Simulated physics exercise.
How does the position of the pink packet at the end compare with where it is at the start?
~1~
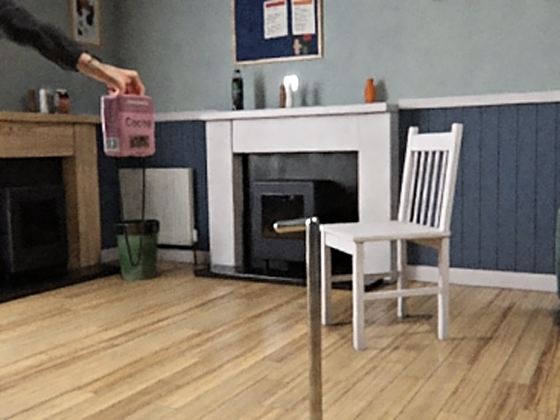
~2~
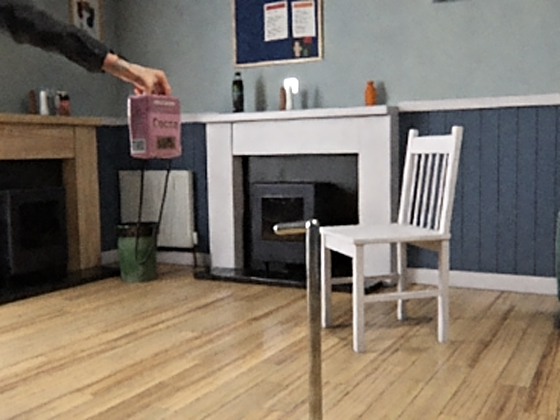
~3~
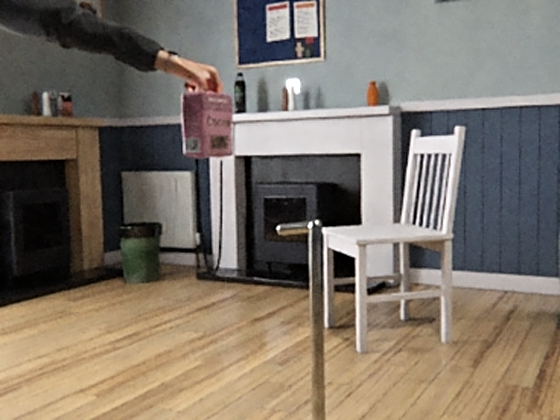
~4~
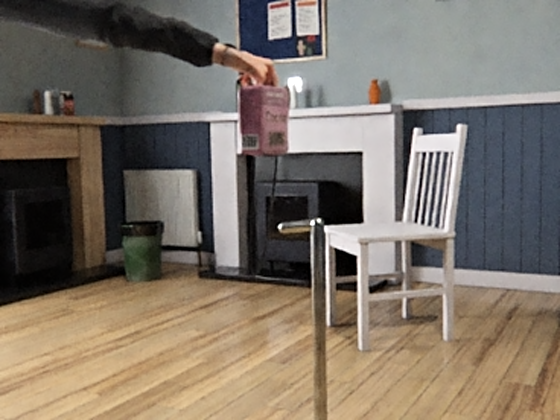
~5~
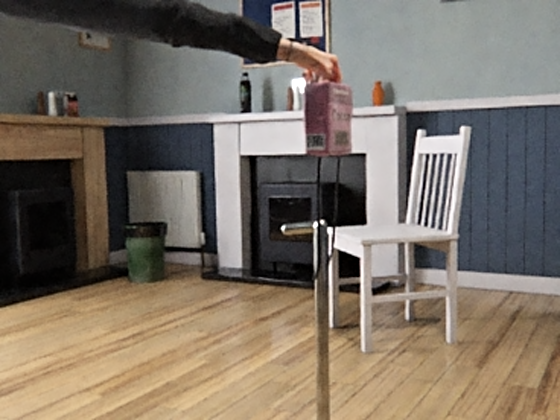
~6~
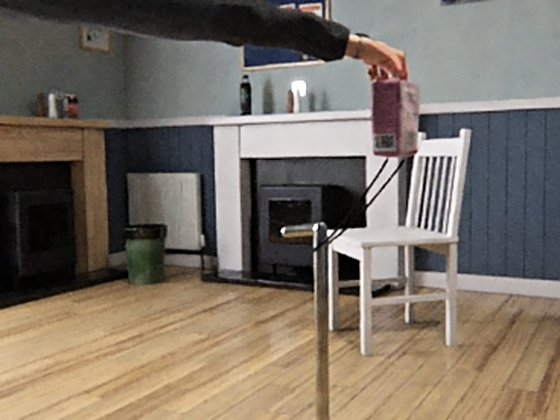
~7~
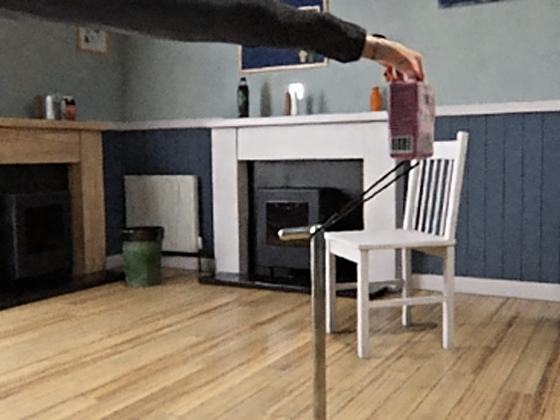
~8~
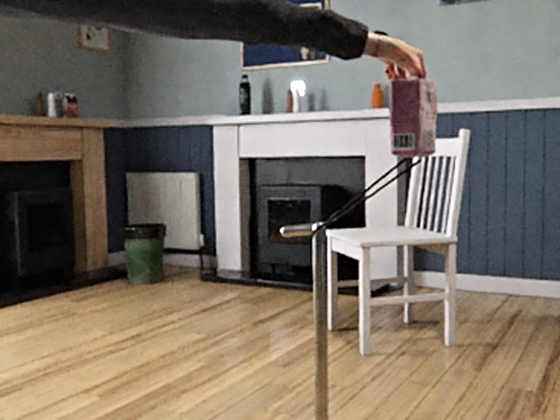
At the start the packet is held on the left, above the green bin and well short of the metal post. At the end it is to the right of the post, in front of the white chair's back, at about the same height.
The footage shows a hand carrying a pink packet with a dangling dark loop rightward across a room, towards and past a metal post. The loop catches on the post's hook and stretches tight, and the hand stops with the packet held in front of the white chair's back.
